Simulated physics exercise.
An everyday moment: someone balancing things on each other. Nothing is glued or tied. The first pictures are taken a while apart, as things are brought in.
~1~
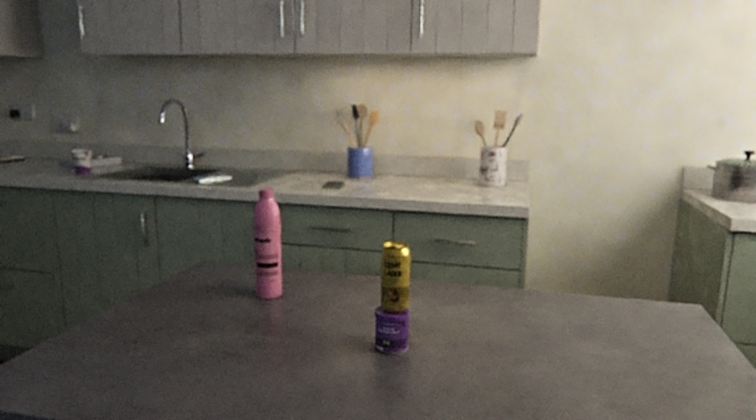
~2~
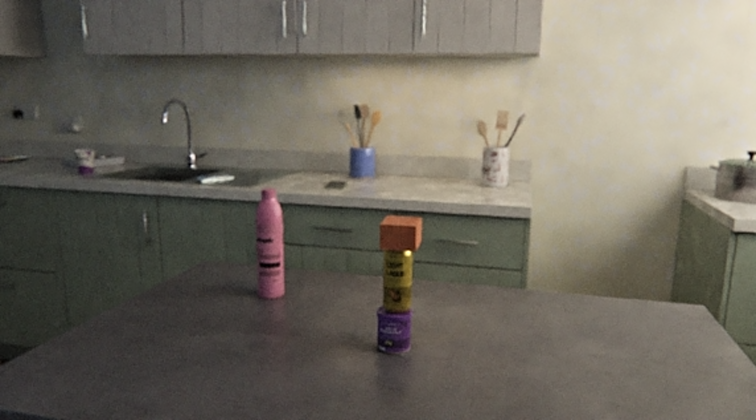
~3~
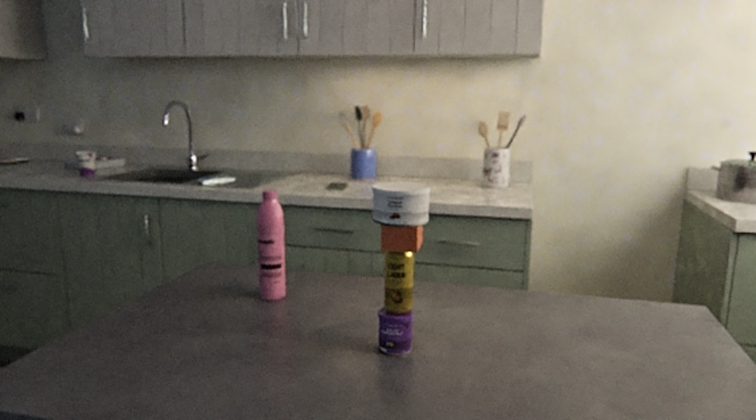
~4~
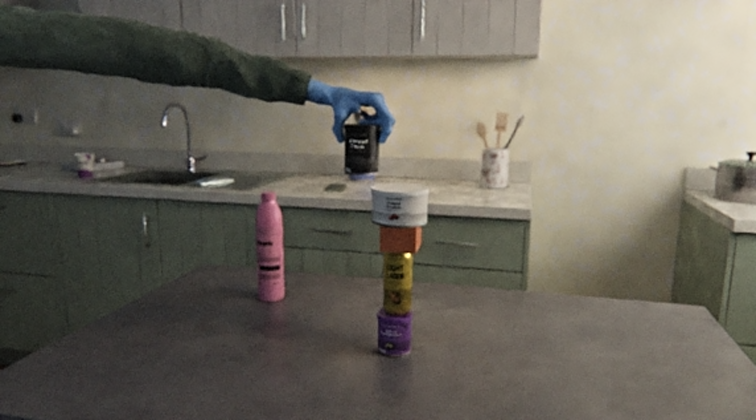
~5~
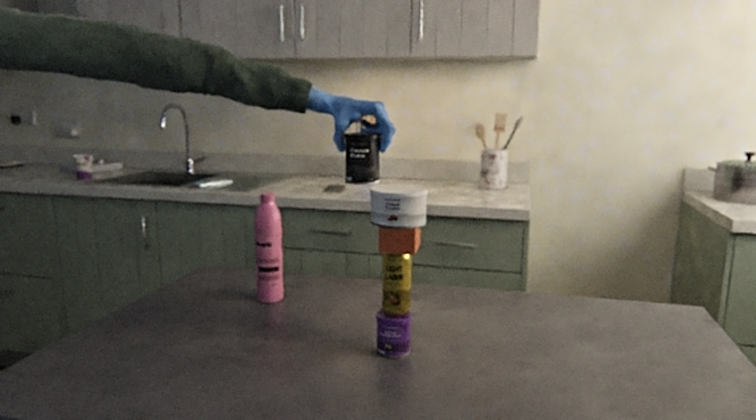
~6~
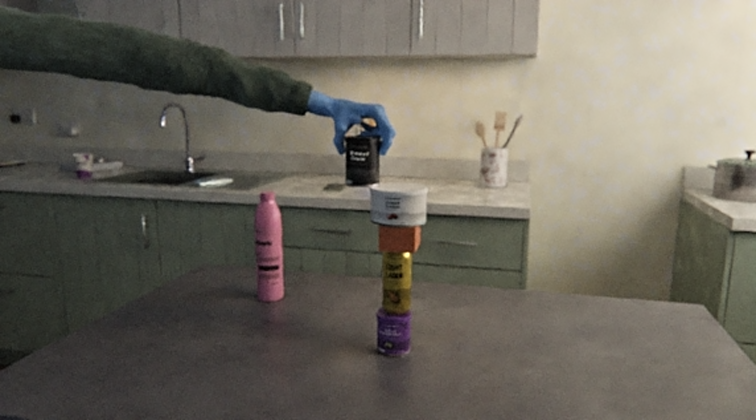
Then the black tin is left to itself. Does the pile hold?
Outcome: The pile gives way.
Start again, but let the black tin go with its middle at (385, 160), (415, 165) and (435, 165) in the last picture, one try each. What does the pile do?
First try: It stays up; second try: It keeps its balance; third try: It comes apart.
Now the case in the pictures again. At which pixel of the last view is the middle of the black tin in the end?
Around (350, 327).
Then, 0.30 s past the last view, black tin now fallen.
Then, 0.50 s past the last view, things are still on the move.
Then, 0.70 s past the last view, as before.
Finally, fallen, black tin; the other 5 still in place. Final places as the last picture's camera would see them, black tin near (350, 327). The pile loses its balance.
